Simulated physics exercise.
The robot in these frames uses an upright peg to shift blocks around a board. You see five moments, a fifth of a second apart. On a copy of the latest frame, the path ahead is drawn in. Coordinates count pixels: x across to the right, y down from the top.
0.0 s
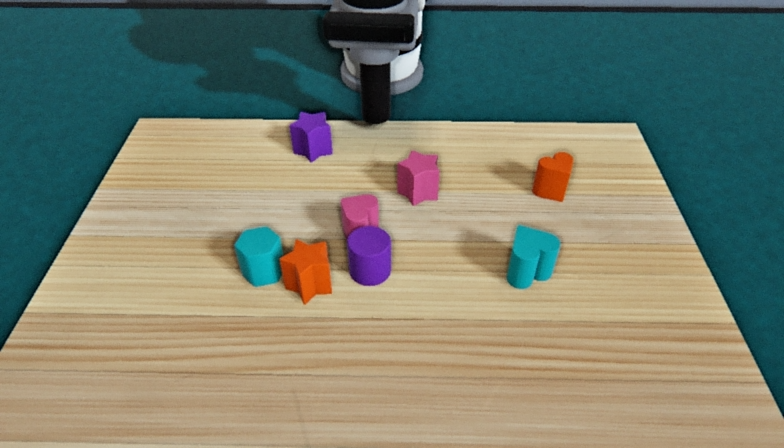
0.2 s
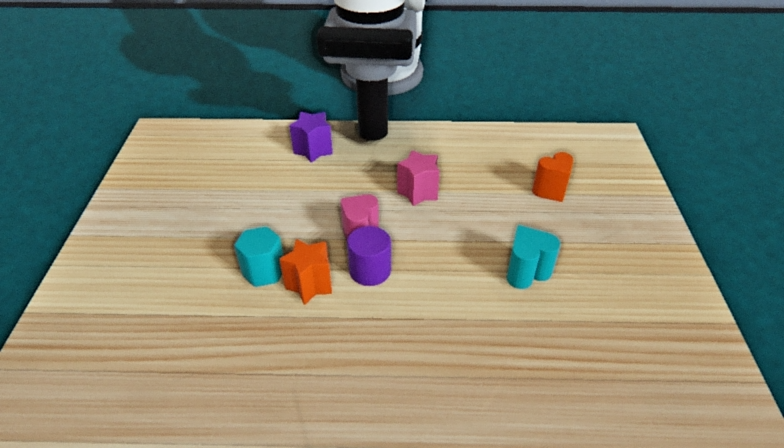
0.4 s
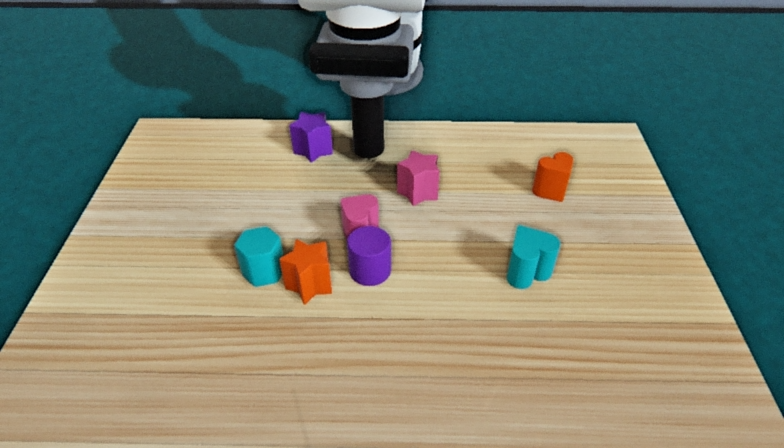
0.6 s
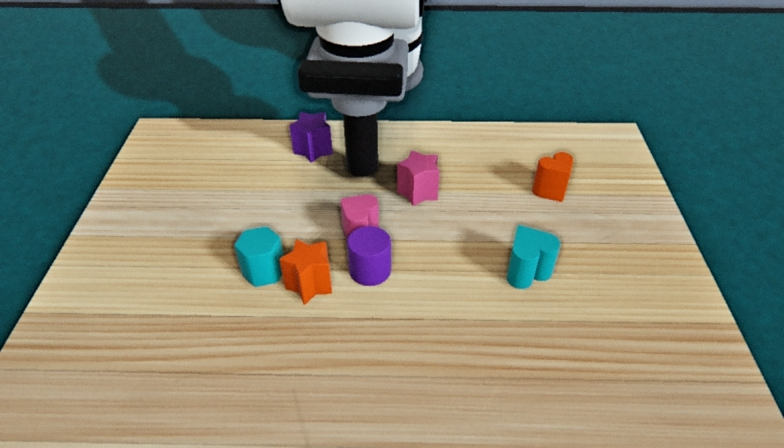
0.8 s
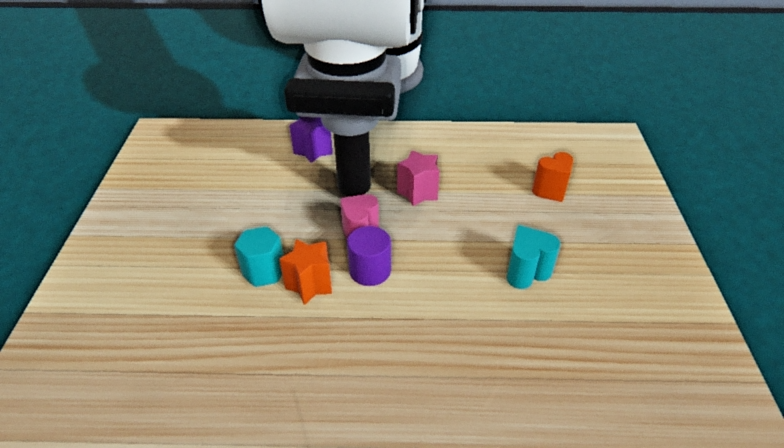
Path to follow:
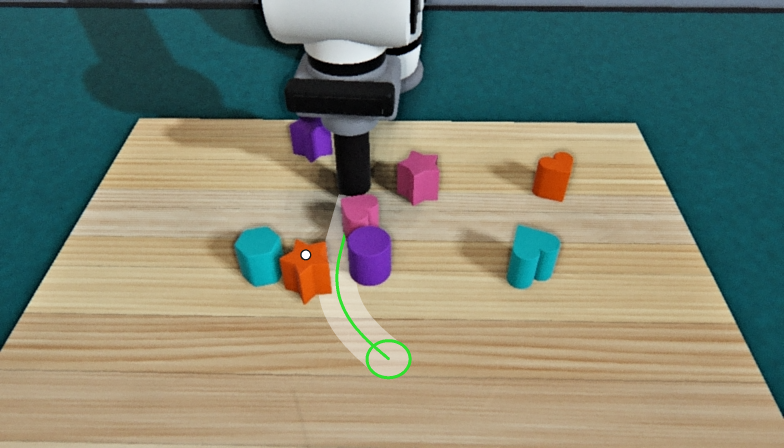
Robot arm moving its black peg slowly forward between purple and pink star-shaped blocks towards a pink heart, the blocks staying still.
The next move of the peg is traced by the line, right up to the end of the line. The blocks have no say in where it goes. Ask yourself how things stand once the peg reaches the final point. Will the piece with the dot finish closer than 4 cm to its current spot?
I believe so.
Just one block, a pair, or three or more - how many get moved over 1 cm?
It shifts three blocks or more.
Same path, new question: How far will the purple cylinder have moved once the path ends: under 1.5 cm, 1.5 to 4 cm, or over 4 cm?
I reckon it covers between 1.5 and 4 cm.
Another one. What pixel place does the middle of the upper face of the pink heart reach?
Located at (372, 237).
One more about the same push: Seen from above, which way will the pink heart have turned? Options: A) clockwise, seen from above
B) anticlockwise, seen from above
The correct letter is B.
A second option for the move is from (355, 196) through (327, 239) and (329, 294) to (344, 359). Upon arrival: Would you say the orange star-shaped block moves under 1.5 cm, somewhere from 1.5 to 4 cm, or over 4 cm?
Distance: More than 4 cm.
Path on the board, from (355, 196) by way of (342, 244) and (341, 302) to (389, 359); the dot is on the orange star-shaped block.
On the path given first. One third of the way, peg at (342, 235); pink heart at (366, 231), turned 45° anticlockwise; purple cylinder at (382, 261).
Two thirds of the way, peg at (340, 293); orange star-shaped block at (296, 272), turned 75° clockwise; pink heart at (372, 237), turned 70° anticlockwise; purple cylinder at (388, 265).
At the end, peg at (388, 349); orange star-shaped block at (296, 272), turned 75° clockwise; pink heart at (372, 237), turned 70° anticlockwise; purple cylinder at (388, 265); pink star-shaped block in place.
